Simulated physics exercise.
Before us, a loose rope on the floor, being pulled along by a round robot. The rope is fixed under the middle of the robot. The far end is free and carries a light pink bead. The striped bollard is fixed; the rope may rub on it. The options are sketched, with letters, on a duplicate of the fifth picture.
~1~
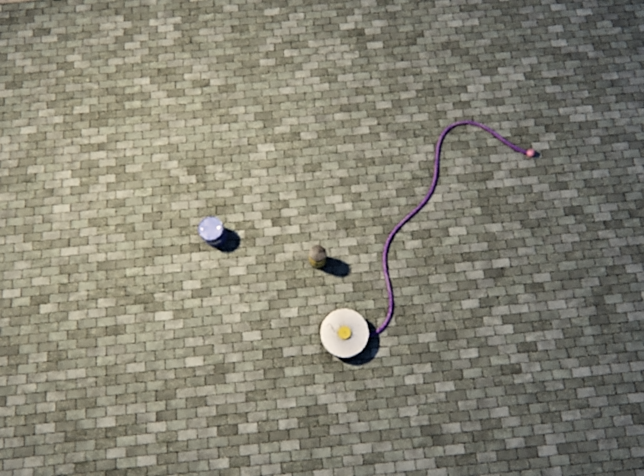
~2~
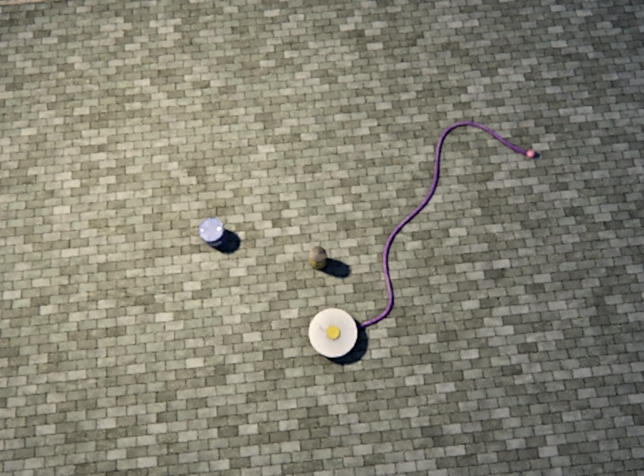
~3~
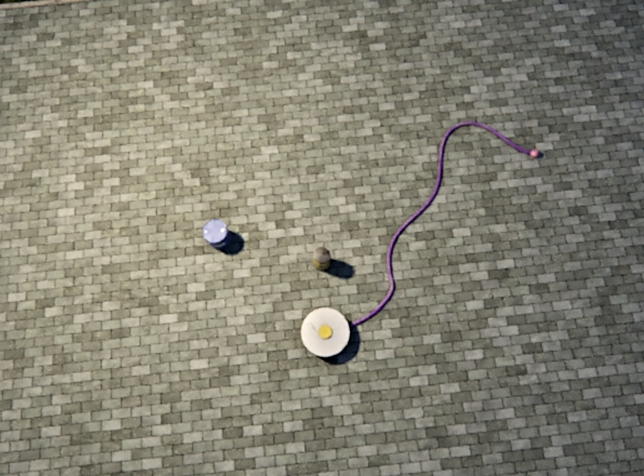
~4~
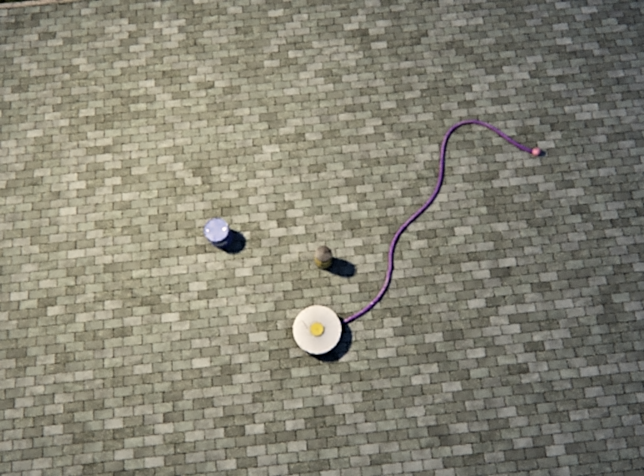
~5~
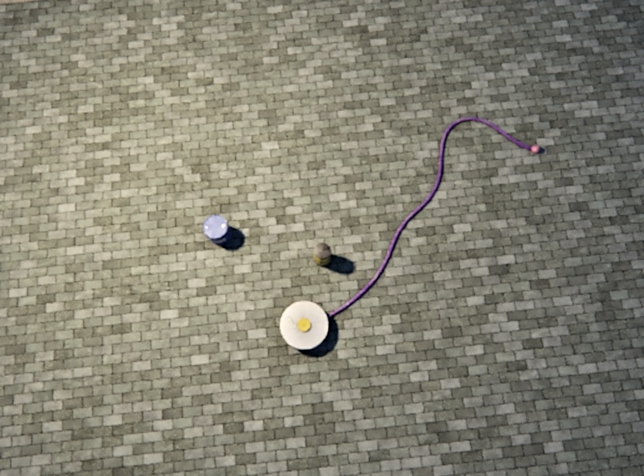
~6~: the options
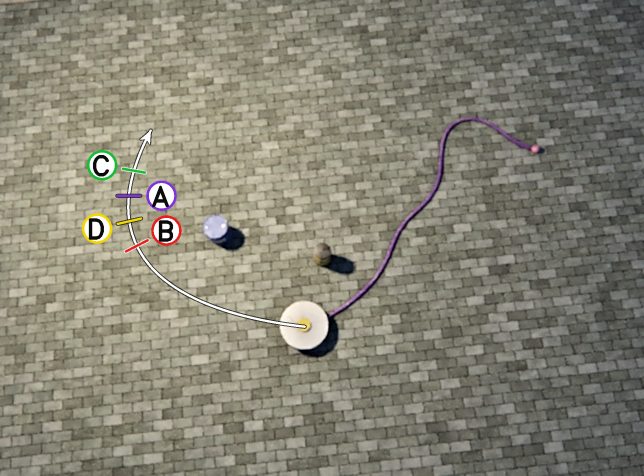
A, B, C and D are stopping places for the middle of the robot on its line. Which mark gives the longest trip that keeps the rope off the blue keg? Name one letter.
D.
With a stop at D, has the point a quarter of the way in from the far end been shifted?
By then, yes.
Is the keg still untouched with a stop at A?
No.
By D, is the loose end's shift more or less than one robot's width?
More.
On the marked copy, A at (129, 196); B at (137, 246); C at (134, 171); D at (129, 221); the route from (305, 327) via (154, 270) to (151, 130).
Following D. Soon after the start, robot (225, 310), middle of the rope (390, 218), free end (534, 148).
Later, robot (156, 273), middle of the rope (344, 254), free end (488, 155).
In the end, robot (127, 219), middle of the rope (308, 267), free end (455, 175); only the bollard has been touched, if anything.
As for the rest, A brings the rope against the keg; B is safe but short; C brings the rope against the keg.
